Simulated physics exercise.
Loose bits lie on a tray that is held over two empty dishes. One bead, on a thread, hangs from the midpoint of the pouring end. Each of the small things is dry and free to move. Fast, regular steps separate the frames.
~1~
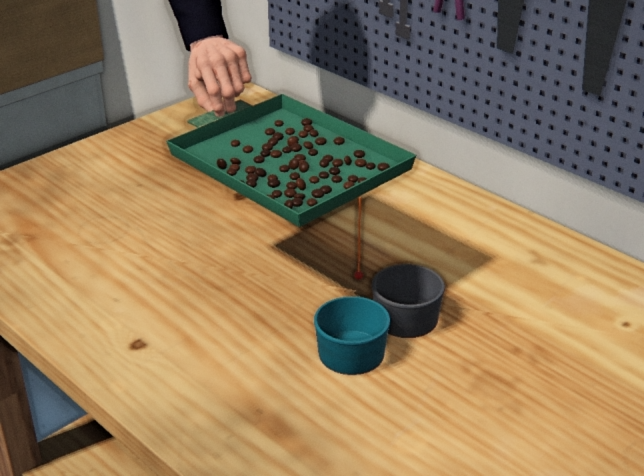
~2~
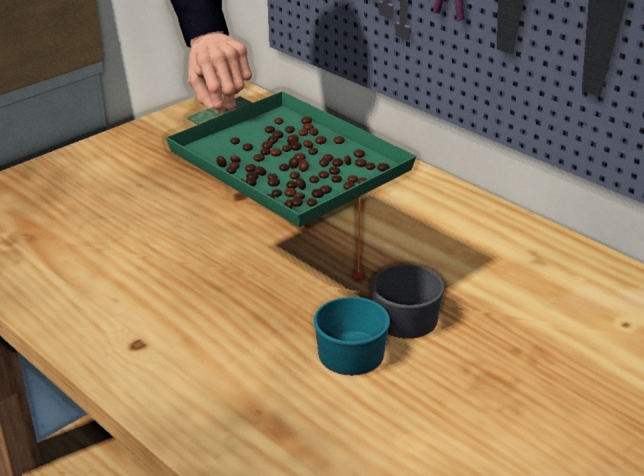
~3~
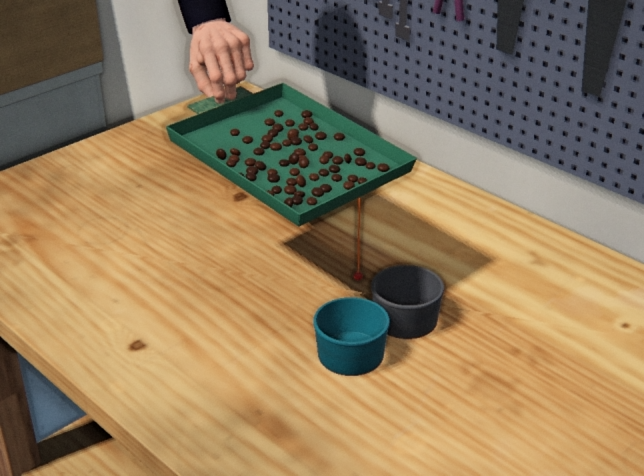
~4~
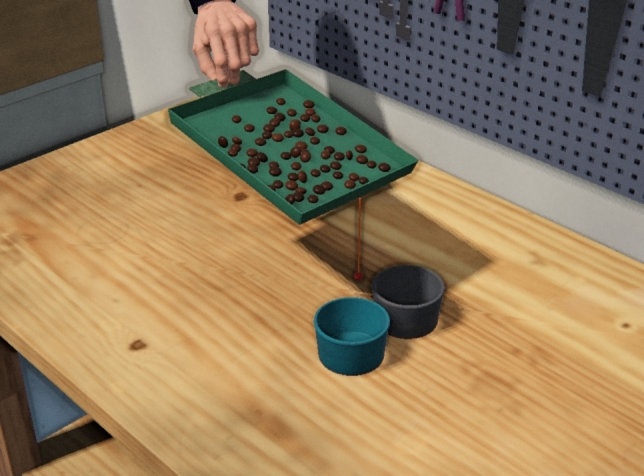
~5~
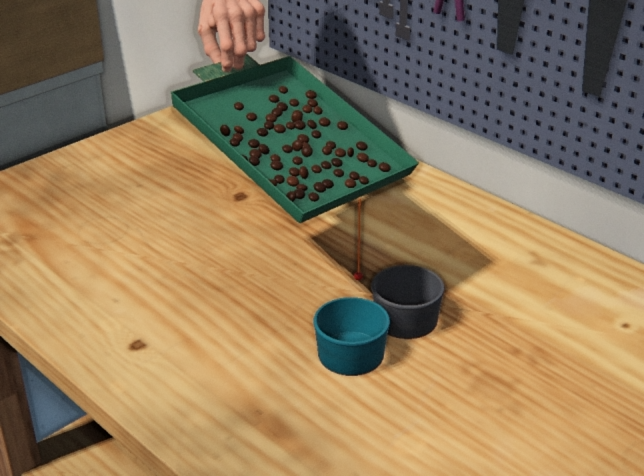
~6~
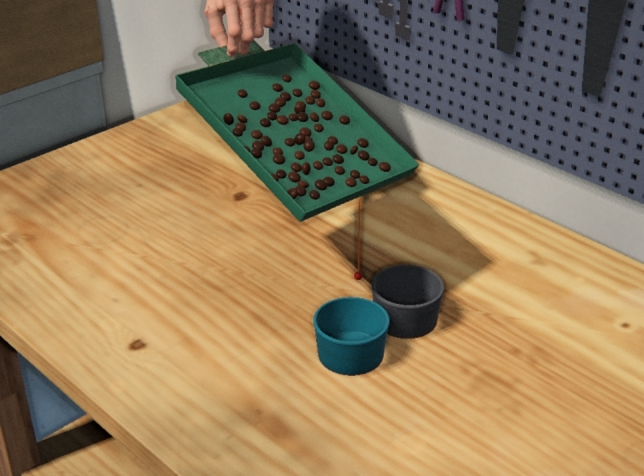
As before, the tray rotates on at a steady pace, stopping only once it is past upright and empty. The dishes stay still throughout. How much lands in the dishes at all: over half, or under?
By the end, the dishes are holding most of the load, I'd say.
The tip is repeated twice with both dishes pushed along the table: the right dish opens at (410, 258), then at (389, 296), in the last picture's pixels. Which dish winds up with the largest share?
The first try favours the rightmost one, and the second try favours the rightmost one.
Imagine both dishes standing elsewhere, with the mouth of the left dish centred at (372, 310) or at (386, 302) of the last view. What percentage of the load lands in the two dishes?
That makes 80 per cent, followed by 70 per cent.
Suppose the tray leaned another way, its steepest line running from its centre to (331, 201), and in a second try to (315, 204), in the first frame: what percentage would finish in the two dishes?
60 and 40 per cent, in that order.
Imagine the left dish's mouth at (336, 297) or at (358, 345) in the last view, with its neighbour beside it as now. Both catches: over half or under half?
First try: Lower than half; second try: Lower than half.
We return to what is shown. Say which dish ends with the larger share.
Noted: Right of the pair.
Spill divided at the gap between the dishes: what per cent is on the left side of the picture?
Left share: Close to 10 %.
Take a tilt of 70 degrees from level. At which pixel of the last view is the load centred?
Around (376, 181).
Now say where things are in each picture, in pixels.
The first frame shows corners of the pouring end at (299, 212) and (412, 155), level; middle of the load at (302, 164), flat chocolate drops; left dish at (378, 349); right dish at (434, 313); bead on its thread at (359, 275).
The second frame shows corners of the pouring end at (299, 212) and (412, 156), level; middle of the load at (302, 163).
The third frame shows corners of the pouring end at (300, 212) and (413, 158), tipped barely, lowest at the right corner; middle of the load at (302, 159).
The fourth frame shows corners of the pouring end at (302, 211) and (414, 160), tipped a little, lowest at the right corner; middle of the load at (304, 152).
The fifth frame shows corners of the pouring end at (303, 210) and (415, 162), tipped clearly, lowest at the right corner; middle of the load at (305, 146).
The sixth frame shows corners of the pouring end at (305, 210) and (416, 164), tipped clearly, lowest at the right corner; middle of the load at (307, 140); left dish at (377, 350); right dish at (433, 314).
Soon, tray tipped steeply; most on the tray; a small part in the air.
A while on, tray tipped past a quarter turn; about a third on the tray; about a quarter in the right dish; about a quarter outside both; about a quarter in the air.
Towards the end, tray tipped past a quarter turn; a small part in the left dish; about half in the right dish; about a third outside both.
Finally, tray tipped past a quarter turn; a small part in the left dish; about half in the right dish; about a third outside both.
